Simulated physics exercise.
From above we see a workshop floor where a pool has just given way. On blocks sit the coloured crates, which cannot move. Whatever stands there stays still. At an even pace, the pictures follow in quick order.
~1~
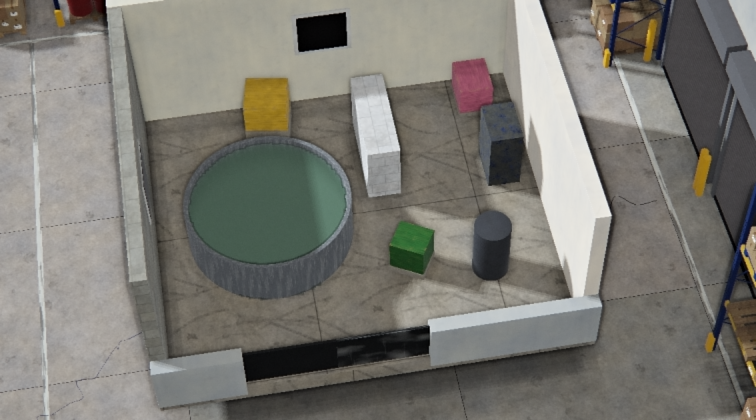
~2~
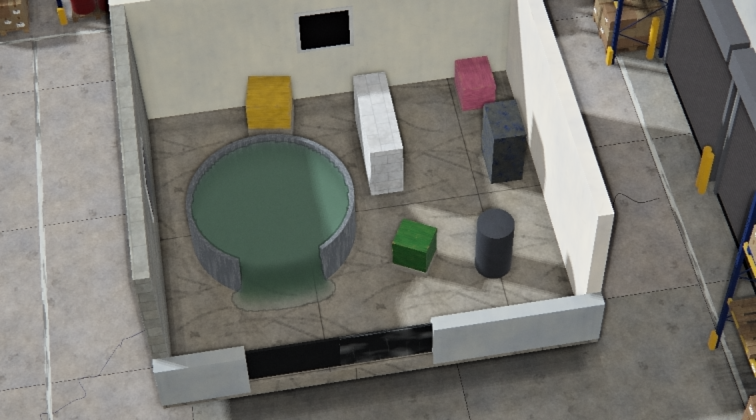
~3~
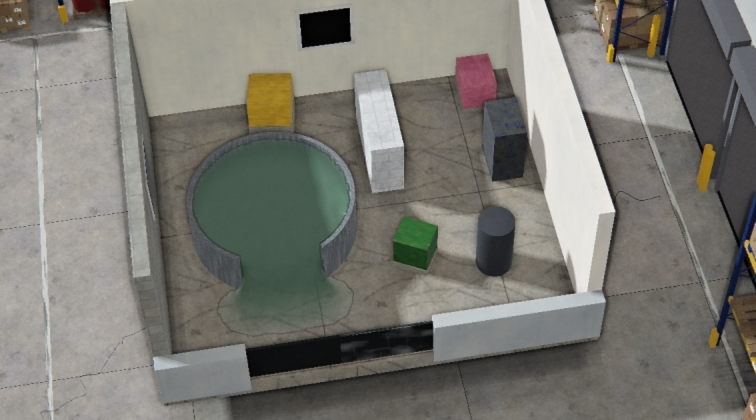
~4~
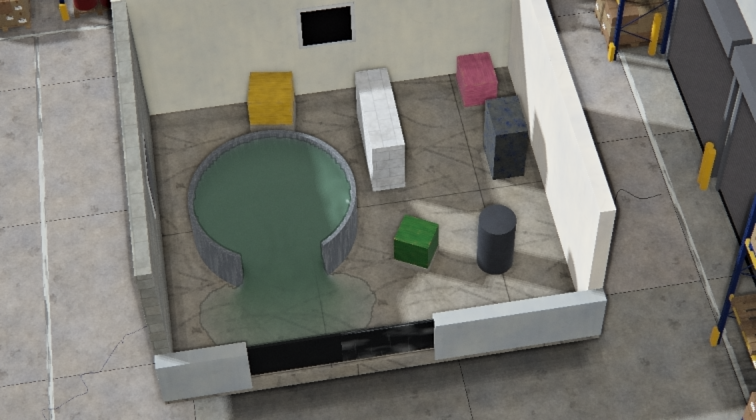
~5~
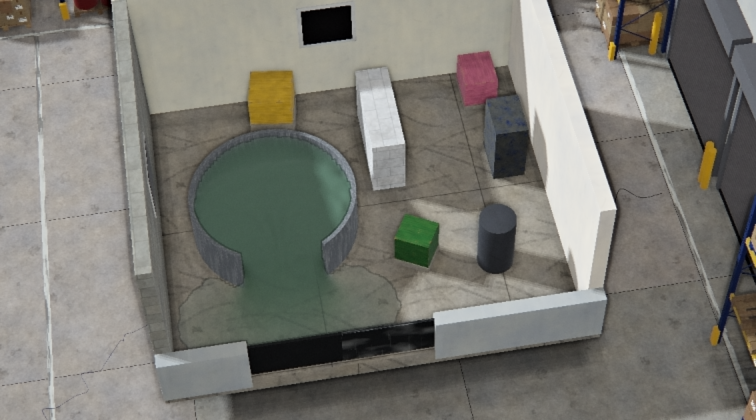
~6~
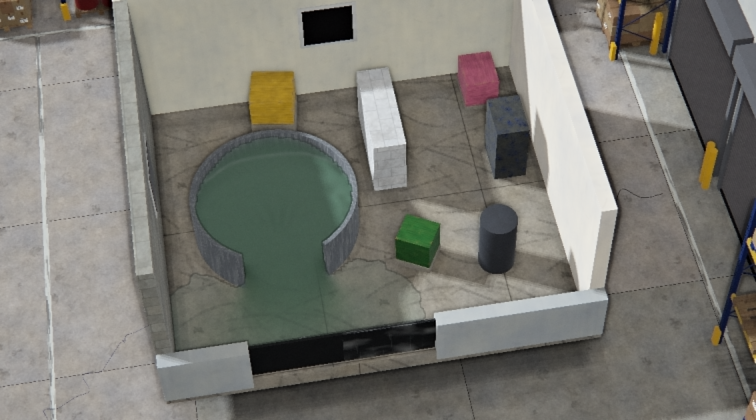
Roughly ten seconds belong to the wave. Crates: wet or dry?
In the end the yellow crate has no water on it afterwards, the pink crate has water on it afterwards, the green crate has water on it afterwards.
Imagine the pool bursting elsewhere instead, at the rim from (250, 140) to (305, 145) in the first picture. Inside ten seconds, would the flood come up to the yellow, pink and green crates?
Result: Yellow crate is swamped; pink crate is swamped; green crate is swamped.
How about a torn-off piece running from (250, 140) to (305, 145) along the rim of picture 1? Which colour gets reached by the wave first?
The crate marked yellow comes first.
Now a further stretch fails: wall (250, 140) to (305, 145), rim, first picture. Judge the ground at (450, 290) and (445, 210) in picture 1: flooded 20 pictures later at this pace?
I'd expect the first point to stay dry and the second point to be reached.
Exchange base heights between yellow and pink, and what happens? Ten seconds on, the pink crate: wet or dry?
The pink crate stays out of it.
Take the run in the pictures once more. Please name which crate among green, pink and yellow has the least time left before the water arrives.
My pick is the green crate.
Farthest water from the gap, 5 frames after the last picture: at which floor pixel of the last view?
I'd say at around (540, 322).
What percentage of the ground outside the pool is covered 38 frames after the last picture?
I'd put it at roughly 100 per cent.
A moment on, water covers 25 % of the floor; the yellow crate not reached, the pink crate not reached, the green crate water round its plinth.
Next, water covers 40 % of the floor; the yellow crate not reached, the pink crate not reached, the green crate water round its plinth.
Then, water covers 70 % of the floor; the yellow crate not reached, the pink crate not reached, the green crate water round its plinth.
Later, water covers 100 % of the floor; the yellow crate water round its plinth, the pink crate water round its plinth, the green crate water round its plinth.
In the end, water covers 100 % of the floor; the yellow crate stayed above the water, the pink crate was topped, the green crate was topped.
